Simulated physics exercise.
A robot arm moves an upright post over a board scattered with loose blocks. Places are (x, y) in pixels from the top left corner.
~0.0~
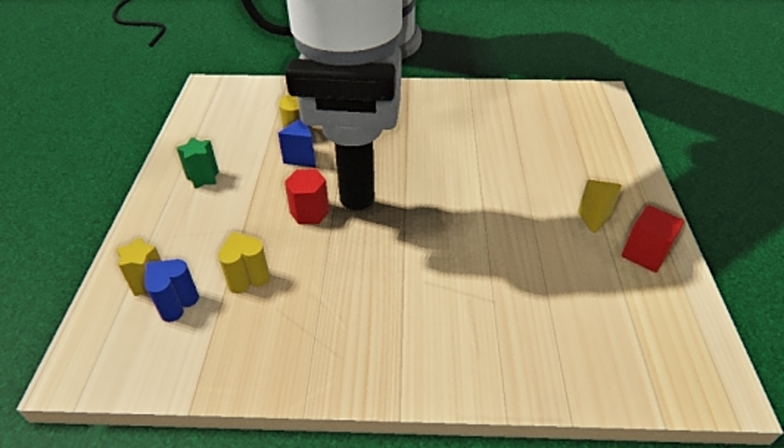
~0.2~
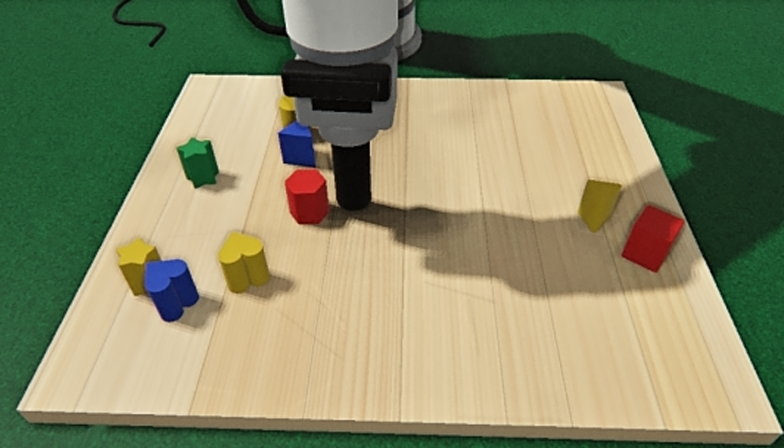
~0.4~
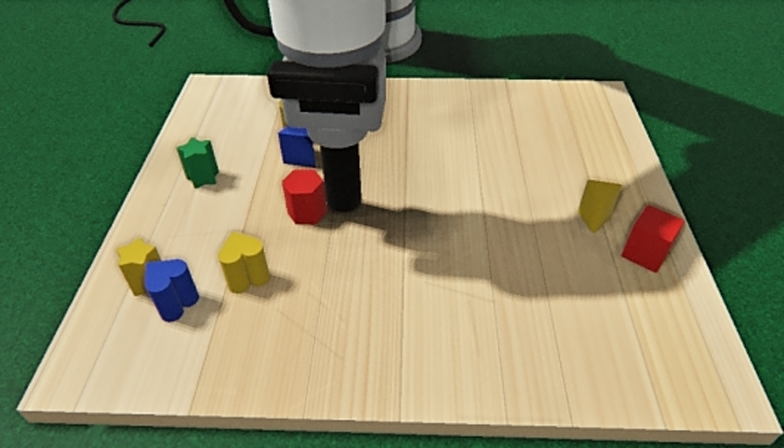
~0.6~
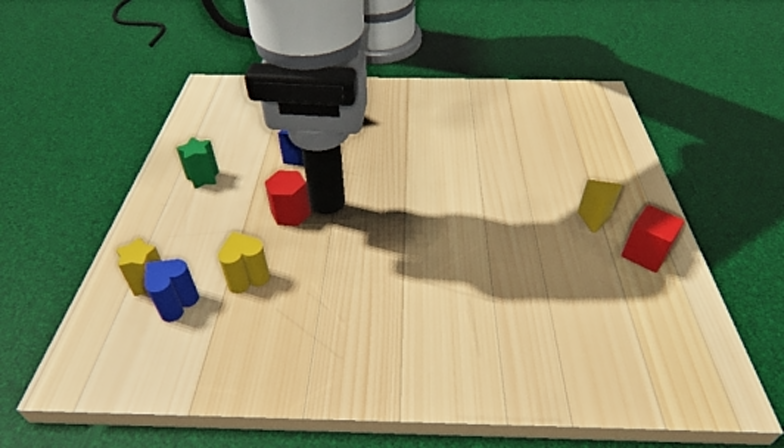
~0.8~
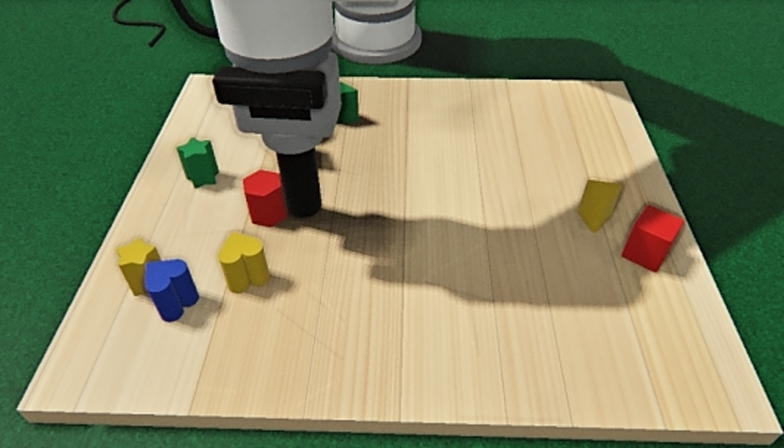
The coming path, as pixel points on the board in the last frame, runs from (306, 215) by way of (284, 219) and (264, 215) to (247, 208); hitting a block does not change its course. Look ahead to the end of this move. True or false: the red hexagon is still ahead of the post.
True - the claim holds.
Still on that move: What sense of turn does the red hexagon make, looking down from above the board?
It spins clockwise.
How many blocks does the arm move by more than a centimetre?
Put simply, one block is moved more than 1 cm.
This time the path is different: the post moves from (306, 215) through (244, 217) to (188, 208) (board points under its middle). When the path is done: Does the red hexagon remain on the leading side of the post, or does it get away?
I believe the red hexagon keeps its place ahead of the post.
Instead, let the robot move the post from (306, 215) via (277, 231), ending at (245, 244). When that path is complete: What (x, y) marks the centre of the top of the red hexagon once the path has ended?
I'd place it at (238, 184), taking the centre of its top.
What follows on the original path. Halfway along, post at (271, 209); red hexagon at (232, 179), turned 30° clockwise.
At the end, post at (245, 199); green star-shaped block unmoved; red hexagon at (205, 170), turned 25° clockwise.
